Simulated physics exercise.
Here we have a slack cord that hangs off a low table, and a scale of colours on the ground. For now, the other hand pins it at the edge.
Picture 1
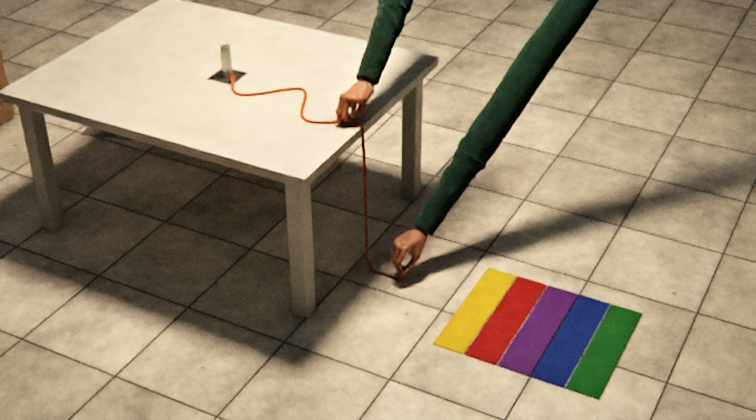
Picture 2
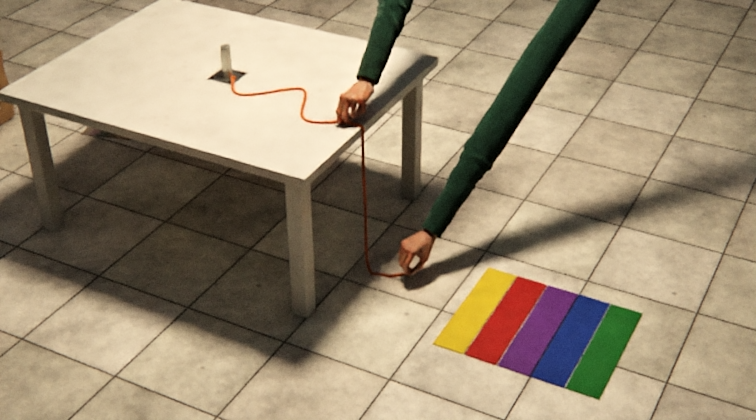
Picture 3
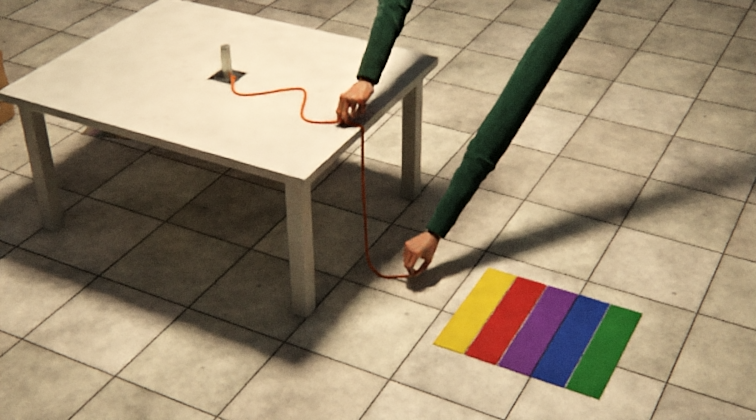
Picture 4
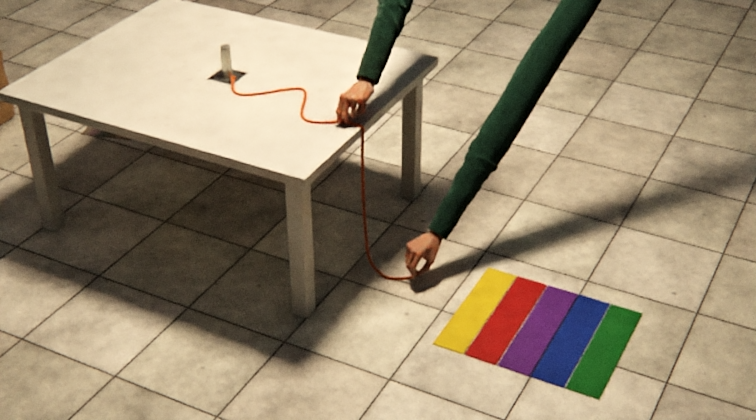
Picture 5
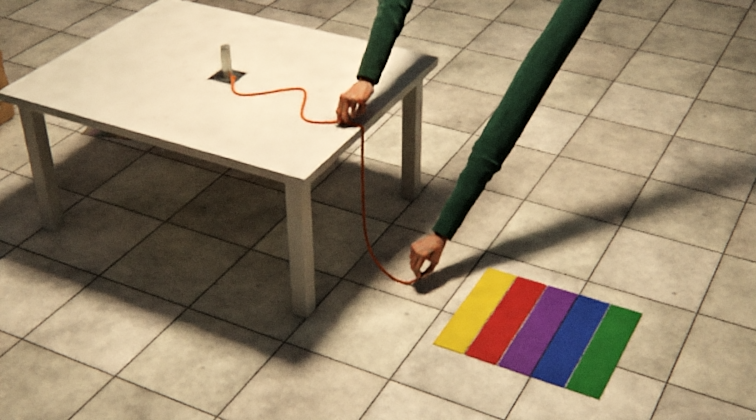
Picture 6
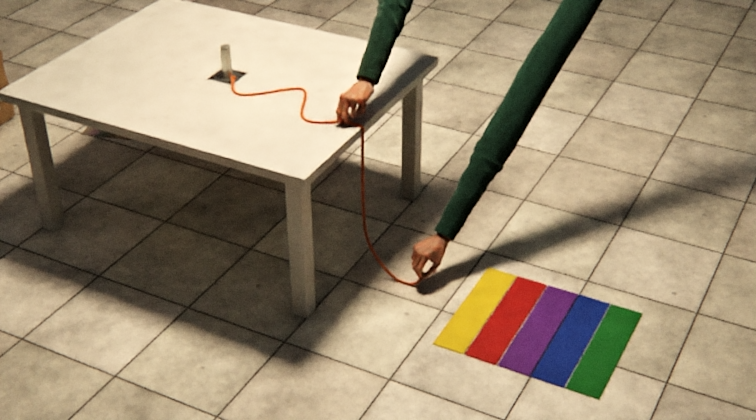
A hand held an orange cord against the edge of a low white table while another hand, near the floor, drew the cord's dangling end slightly to the right, toward some coloured stripes.
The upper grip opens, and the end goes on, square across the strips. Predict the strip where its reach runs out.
Its reach runs out at the blue strip.
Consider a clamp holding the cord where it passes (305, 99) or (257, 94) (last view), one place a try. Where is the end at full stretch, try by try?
About (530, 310) and (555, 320).
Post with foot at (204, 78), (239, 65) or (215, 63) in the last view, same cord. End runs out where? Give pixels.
In order, it comes out close to (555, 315), (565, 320) and (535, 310).
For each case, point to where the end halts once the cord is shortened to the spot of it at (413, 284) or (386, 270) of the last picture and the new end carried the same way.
You'd find it around (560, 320) the first time and around (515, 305) the second.
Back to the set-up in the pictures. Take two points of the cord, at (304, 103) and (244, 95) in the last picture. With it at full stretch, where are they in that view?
The first lands at (344, 111), while the second lands at (270, 88).
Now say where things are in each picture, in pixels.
End (403, 270); yellow (458, 334); red (490, 344); purple (522, 355); blue (556, 366); green (590, 377), in the first picture.
End (411, 273); cord through (235, 92) (299, 89) (305, 120) (363, 137) (365, 202) (367, 259), in the second picture.
End (415, 274), in the third picture.
End (417, 275); cord through (235, 92) (299, 89) (305, 120) (363, 137) (363, 201) (369, 259), in the fourth picture.
End (421, 276), in the fifth picture.
End (424, 277); cord through (235, 92) (299, 89) (305, 120) (363, 137) (363, 201) (377, 258), in the sixth picture.
A little later, end near (510, 304); over red.
Next, end near (553, 317); over purple.
When it is tight, end near (578, 325); over blue. It gets as far as the blue strip.
